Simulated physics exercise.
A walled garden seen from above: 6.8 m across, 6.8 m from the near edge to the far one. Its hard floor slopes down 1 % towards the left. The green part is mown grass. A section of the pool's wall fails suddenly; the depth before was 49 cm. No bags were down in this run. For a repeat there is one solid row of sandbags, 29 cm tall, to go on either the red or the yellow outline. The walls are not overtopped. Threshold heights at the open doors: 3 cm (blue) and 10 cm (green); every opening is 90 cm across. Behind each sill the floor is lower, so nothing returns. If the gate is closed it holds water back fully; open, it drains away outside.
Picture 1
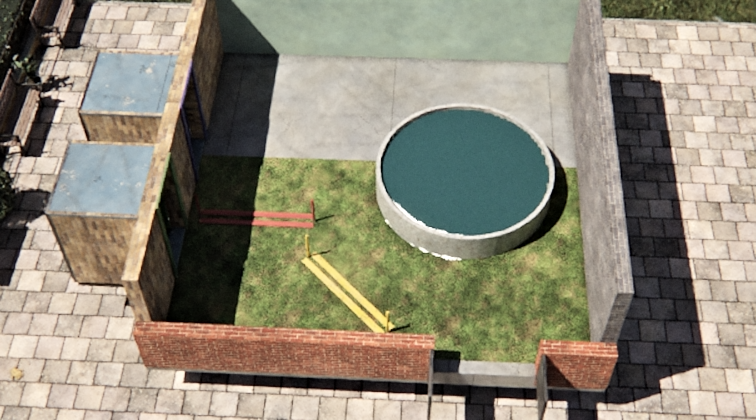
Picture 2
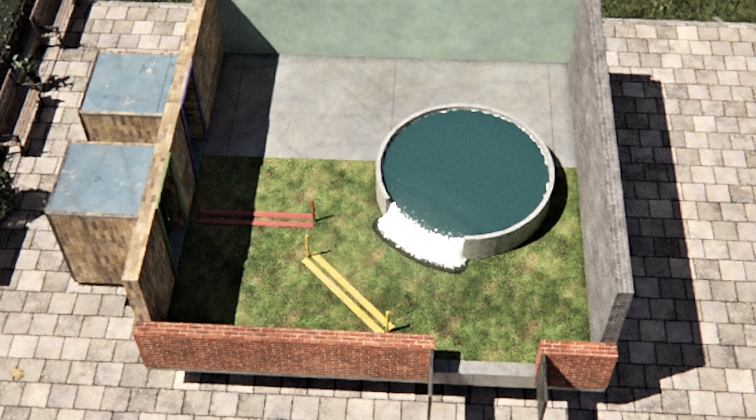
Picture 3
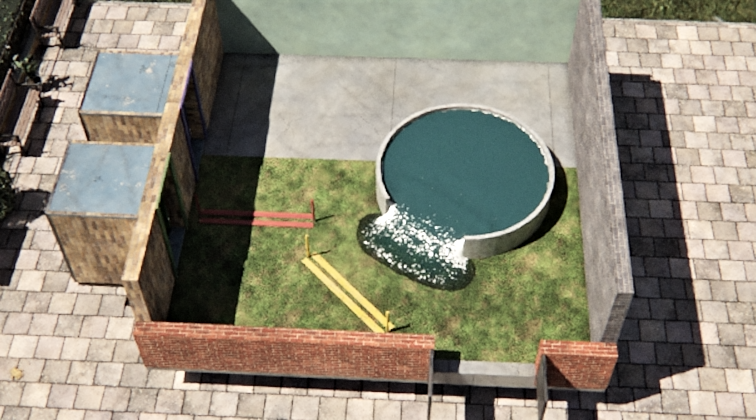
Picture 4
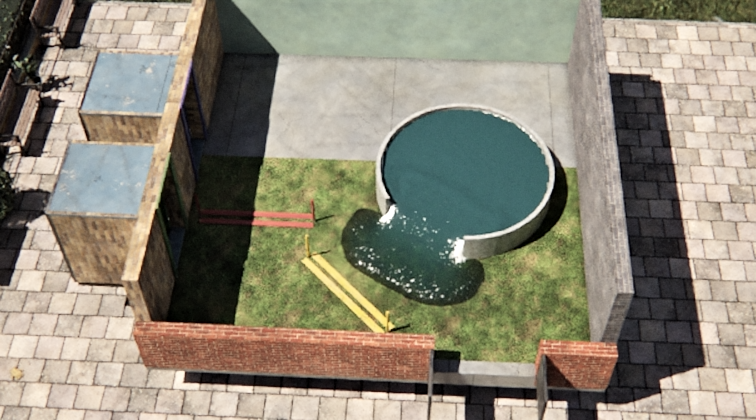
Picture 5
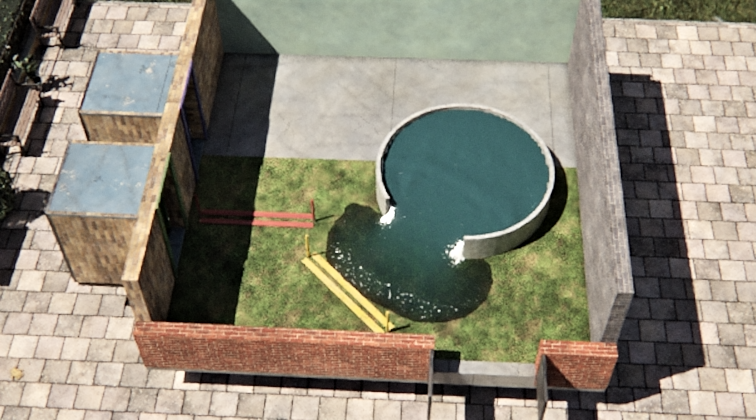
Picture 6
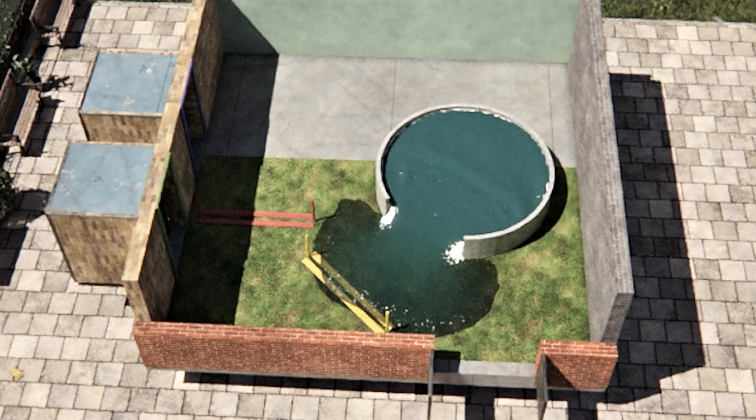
In a walled garden seen from above, a round pool of dark water sits on mown grass near a red and a yellow outline. Part of the pool's near wall gives way and white, foaming water bursts out, then spreads across the grass as a darkening, widening puddle that reaches the yellow outline.
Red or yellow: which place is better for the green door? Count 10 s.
The yellow mark.
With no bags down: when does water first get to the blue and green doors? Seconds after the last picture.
Blue 4.0 s, green 2.6 s.
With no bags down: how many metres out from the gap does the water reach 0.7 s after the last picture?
Some 2.6 m out.
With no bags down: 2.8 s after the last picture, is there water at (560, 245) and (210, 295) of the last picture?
In turn: Still dry, under water.
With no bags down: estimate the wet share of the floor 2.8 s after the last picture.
Some 40 per cent of it.
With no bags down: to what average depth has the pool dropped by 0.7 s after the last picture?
Some 38 cm.
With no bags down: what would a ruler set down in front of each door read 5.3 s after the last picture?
Depths in cm: Blue 7, green 15.
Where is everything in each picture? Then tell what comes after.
The first picture shows still water, 49 cm deep, in the pool at (465, 171).
In the second picture, water pours out at (420, 239) and has run 0.9 m, to (377, 223); typically 7 cm deep outside, 49 cm at the pool's back.
In the third picture, water pours out at (419, 240) and has run 1.1 m, to (463, 284); typically 8 cm deep outside, 49 cm at the pool's back.
In the fourth picture, the front is at (459, 299), 1.3 m from the gap at (419, 241); 2.2 m2 of floor is under water; 49 cm left at the back of the pool.
In the fifth picture, water pours out at (419, 240) and has run 1.5 m, to (470, 308); typically 6 cm deep outside, 49 cm at the pool's back.
In the sixth picture, water pours out at (419, 240) and has run 1.8 m, to (320, 275); typically 5 cm deep outside, 48 cm at the pool's back.
Then, 0.7 s after the last picture water covers 20 % of the floor and is deepest (28 cm) near (414, 247) in the run without bags; in at the green door, 0 L with no bags, 0 L with the row on red, 0 L on yellow.
Then, 1.5 s after the last picture water covers 30 % of the floor and is deepest (26 cm) near (414, 247) in the run without bags; in at the green door, 0 L with no bags, 0 L with the row on red, 0 L on yellow.
Then, 2.8 s after the last picture water covers 40 % of the floor and is deepest (29 cm) near (161, 347) in the run without bags; in at the green door, 0 L with no bags, 0 L with the row on red, 0 L on yellow.
Then, 5.3 s after the last picture water covers 60 % of the floor and is deepest (17 cm) near (161, 347) in the run without bags; in at the green door, 36 L with no bags, 74 L with the row on red, 0 L on yellow.
Then, 9.3 s after the last picture water covers 85 % of the floor and is deepest (12 cm) near (161, 347) in the run without bags; in at the green door, 61 L with no bags, 164 L with the row on red, 0 L on yellow.
